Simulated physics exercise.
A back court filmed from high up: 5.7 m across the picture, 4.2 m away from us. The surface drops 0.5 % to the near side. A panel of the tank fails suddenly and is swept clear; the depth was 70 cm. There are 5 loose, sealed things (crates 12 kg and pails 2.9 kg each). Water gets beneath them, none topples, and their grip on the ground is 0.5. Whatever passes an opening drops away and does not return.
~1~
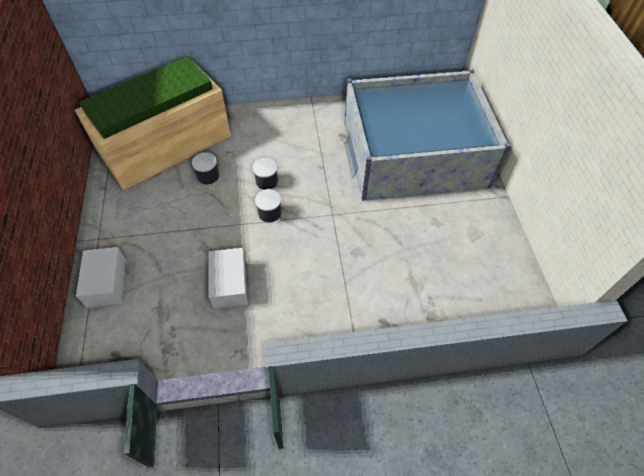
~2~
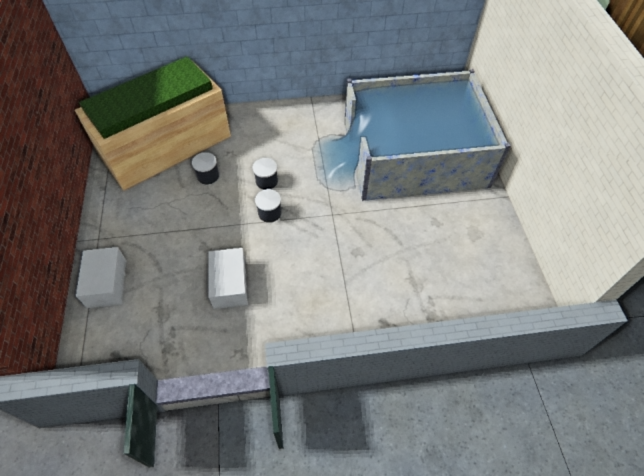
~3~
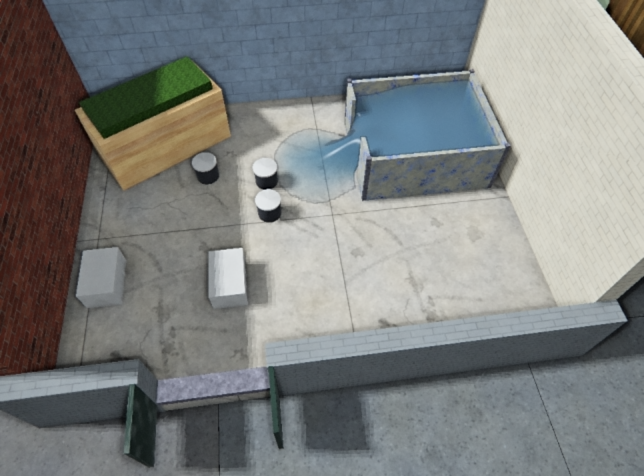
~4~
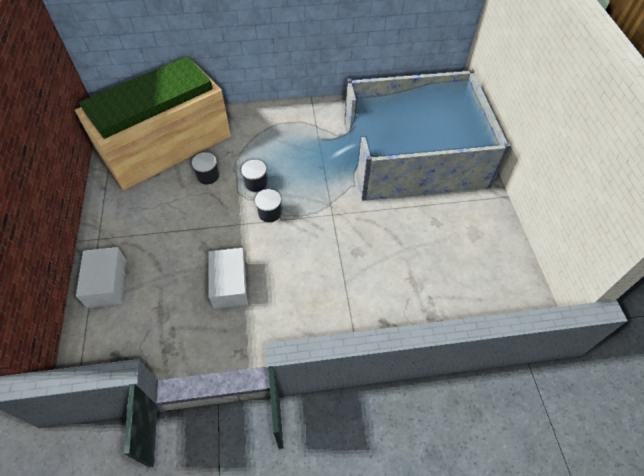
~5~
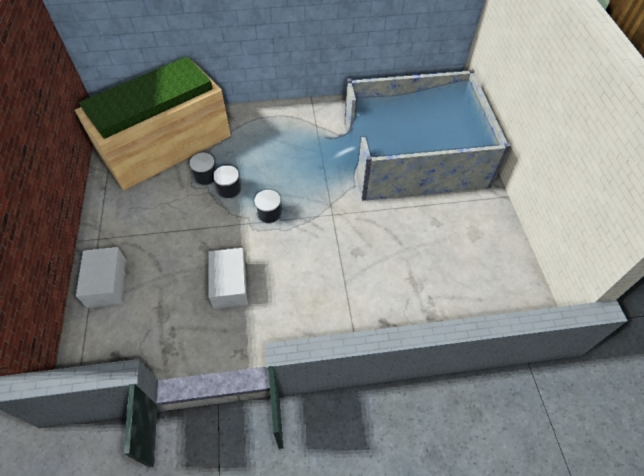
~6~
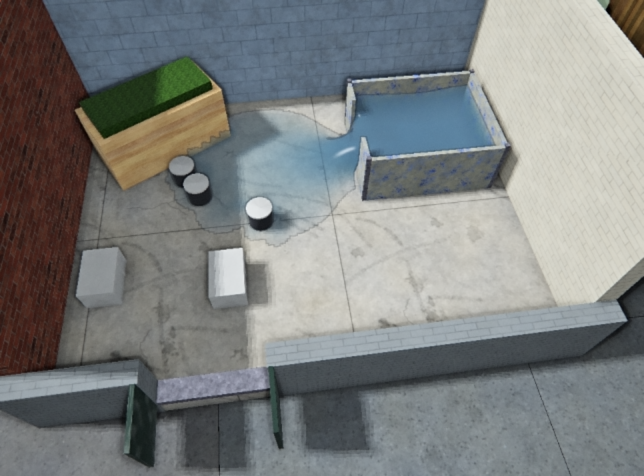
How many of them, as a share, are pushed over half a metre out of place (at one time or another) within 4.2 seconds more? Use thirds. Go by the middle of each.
Share: At least two thirds.
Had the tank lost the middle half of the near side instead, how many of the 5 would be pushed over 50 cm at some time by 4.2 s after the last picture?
In that case 2 of them.
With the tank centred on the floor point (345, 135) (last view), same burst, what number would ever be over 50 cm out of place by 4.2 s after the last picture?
In that case 3 of them.
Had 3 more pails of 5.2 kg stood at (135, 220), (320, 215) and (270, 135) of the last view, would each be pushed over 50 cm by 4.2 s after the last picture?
In turn: Over, less, more.
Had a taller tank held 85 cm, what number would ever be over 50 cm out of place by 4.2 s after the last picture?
Then 5.
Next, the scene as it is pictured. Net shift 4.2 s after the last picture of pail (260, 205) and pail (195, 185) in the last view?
In turn: Washed out, 140 cm.
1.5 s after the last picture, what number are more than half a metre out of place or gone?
5 of them.
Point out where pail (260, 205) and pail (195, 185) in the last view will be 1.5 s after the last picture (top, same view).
Near (103, 297) and (77, 264).
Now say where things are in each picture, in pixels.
A pail at (265, 167) rests on the ground; a pail at (204, 161) rests on the ground; water covers 2.4 m2; 0 of 5 have shifted, in the first frame.
A pail at (265, 167), on the bottom; a pail at (204, 161) rests on the ground; water covers 2.9 m2; 0 of 5 have shifted, in the second frame.
A pail at (265, 167), on the bottom; a pail at (204, 161), on the bottom; water covers 3.6 m2; 0 of 5 have shifted, in the third frame.
A pail at (254, 169), on the bottom, 15 cm from its start; a pail at (204, 161), on the bottom; 4.4 m2 under water; 1 of 5 have shifted, in the fourth frame.
A pail at (226, 175), on the bottom, 52 cm from its start; a pail at (202, 162) rests on the ground; water covers 5.4 m2; 1 of 5 have shifted, in the fifth frame.
A pail at (196, 183) rests on the ground, 92 cm from its start; a pail at (181, 165) rests on the ground, 30 cm from its start; 6.5 m2 under water; 3 of 5 have shifted, in the sixth frame.
Then, 0.4 s after the last picture 3 of 5 are over 50 cm from their spots; 0 afloat.
Then, 1.5 s after the last picture 5 of 5 are over 50 cm from their spots; 4 afloat.
Then, 2.8 s after the last picture 5 of 5 are over 50 cm from their spots; 5 afloat.
Then, 4.2 s after the last picture 5 of 5 are over 50 cm from their spots, and 5 have been at some point; 3 afloat.
